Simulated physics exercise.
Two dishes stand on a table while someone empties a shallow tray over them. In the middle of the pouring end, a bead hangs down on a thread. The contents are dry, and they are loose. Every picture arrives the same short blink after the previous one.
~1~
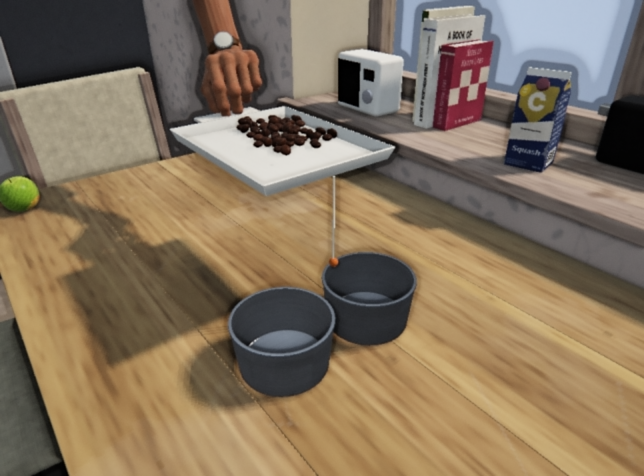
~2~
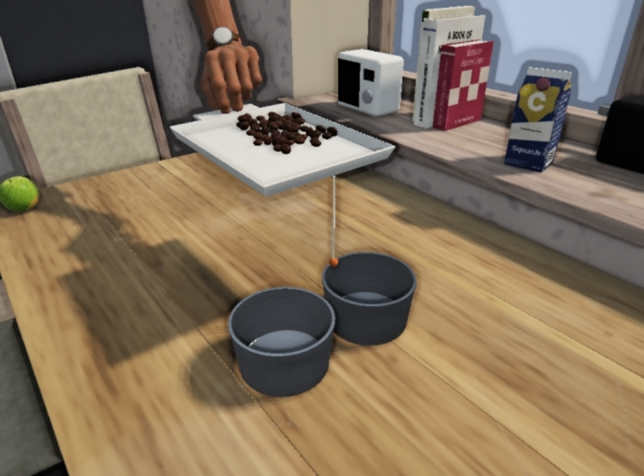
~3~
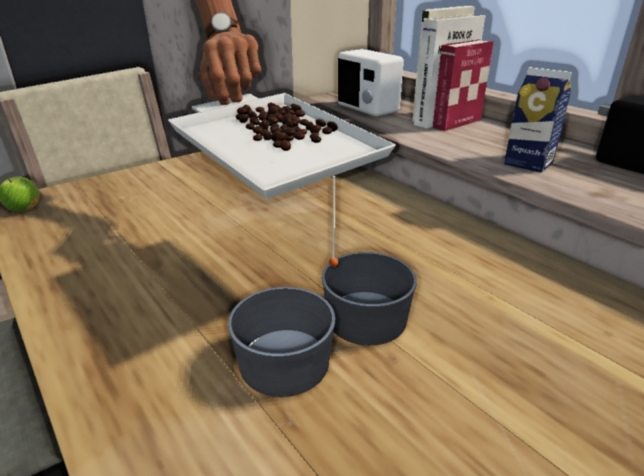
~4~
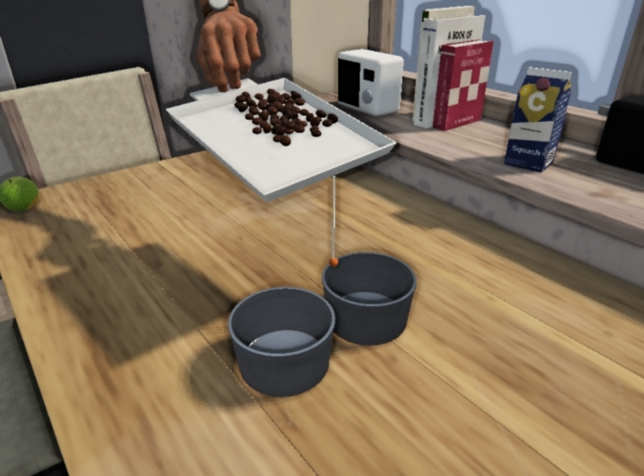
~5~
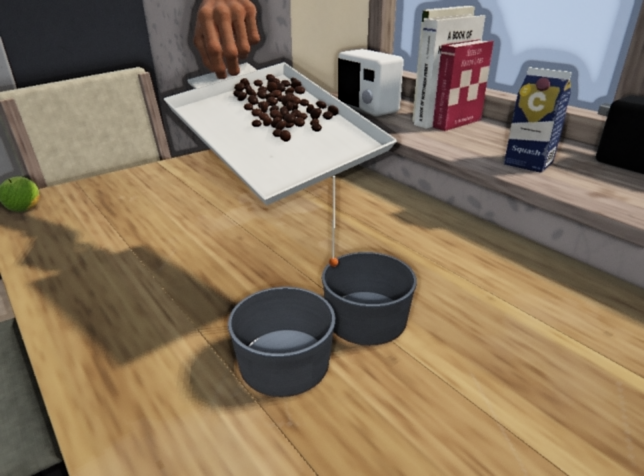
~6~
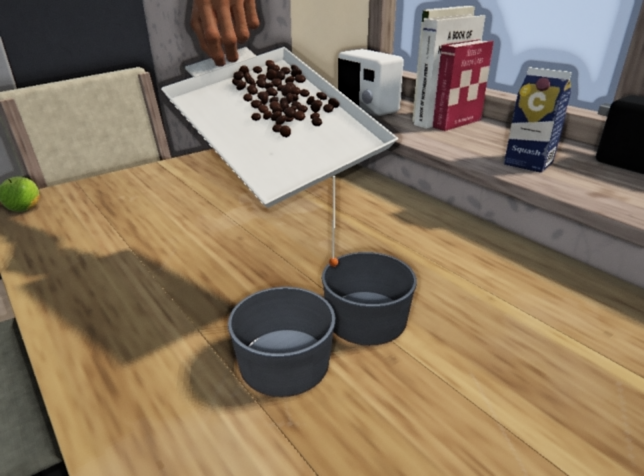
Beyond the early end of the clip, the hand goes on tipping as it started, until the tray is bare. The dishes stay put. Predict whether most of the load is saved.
Most of it is saved.
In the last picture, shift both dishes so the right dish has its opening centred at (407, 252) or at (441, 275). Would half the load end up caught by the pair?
Catch, run one: Below the halfway mark; run two: Below the halfway mark.
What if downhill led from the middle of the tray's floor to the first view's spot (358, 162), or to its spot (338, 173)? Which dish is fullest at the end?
The first try favours the right of the two, the second the right of the two.
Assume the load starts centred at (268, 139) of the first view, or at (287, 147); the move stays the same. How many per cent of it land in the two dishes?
Around 100 percent the first time, around 90 percent the second.
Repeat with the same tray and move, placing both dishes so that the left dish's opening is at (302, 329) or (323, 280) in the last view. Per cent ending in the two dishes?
It would be near 90 per cent first and near 10 per cent second.
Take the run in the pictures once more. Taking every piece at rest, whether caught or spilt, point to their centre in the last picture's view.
Somewhere around (287, 359) in the final view.
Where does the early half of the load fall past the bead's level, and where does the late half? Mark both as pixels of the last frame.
The early half goes through (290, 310), the late half through (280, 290).
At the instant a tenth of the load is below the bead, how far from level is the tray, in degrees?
Near 70 degrees.
Soon, tray tipped steeply; about two thirds on the tray; a stray few in the left dish; about a quarter in the air.
A while on, tray tipped past a quarter turn; nearly all in the left dish; a small part outside both.
Towards the end, tray tipped past a quarter turn; nearly all in the left dish; a small part outside both.
Finally, tray tipped past a quarter turn; nearly all in the left dish; none in the right dish; a small part outside both.
